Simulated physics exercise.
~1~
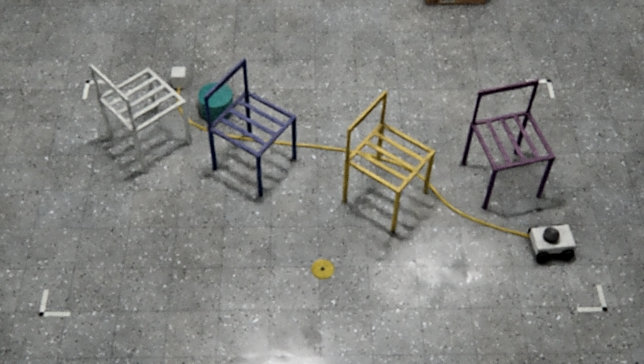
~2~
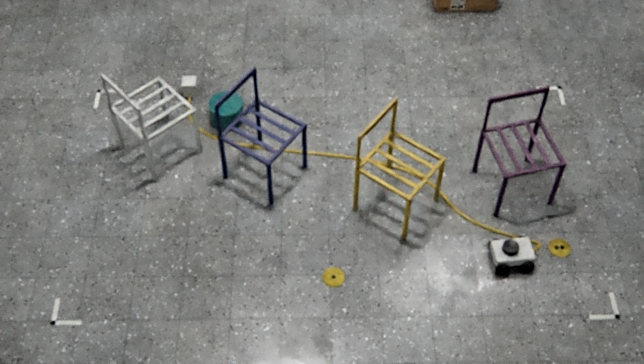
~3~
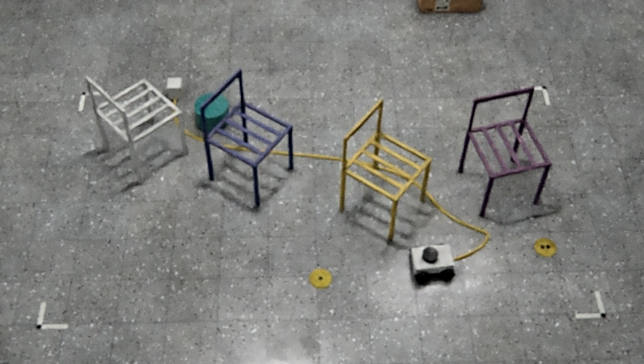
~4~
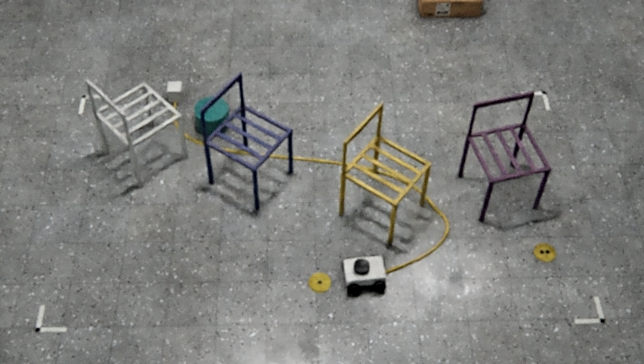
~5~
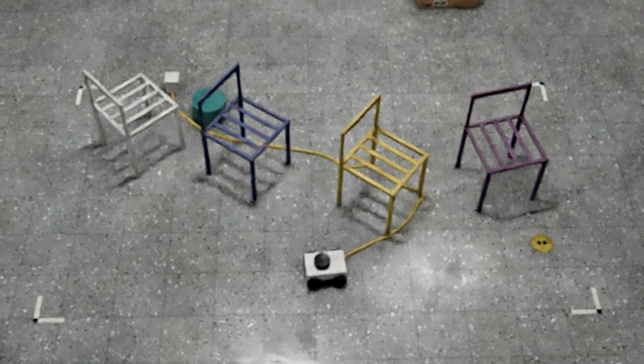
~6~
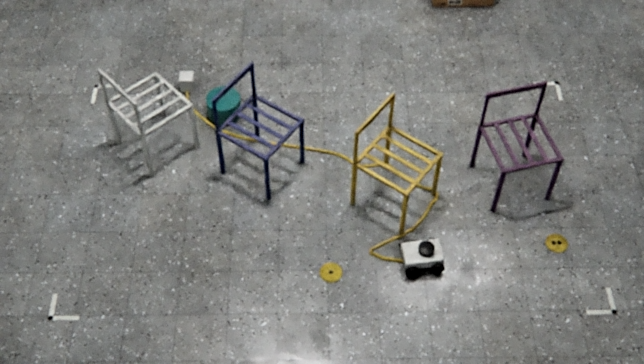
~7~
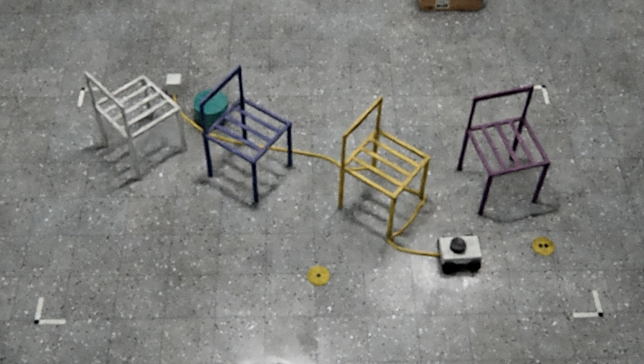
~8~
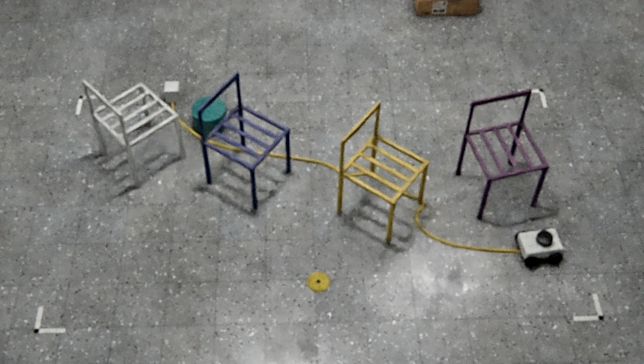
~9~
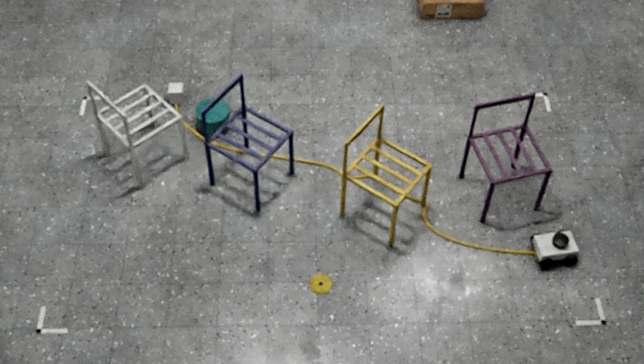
We see a small white cart trailing a yellow lead past white, blue, yellow and purple chairs and a teal tub, rolling left to a yellow floor mark, then back right to another, ending near the purple chair while the chairs and tub stay put.
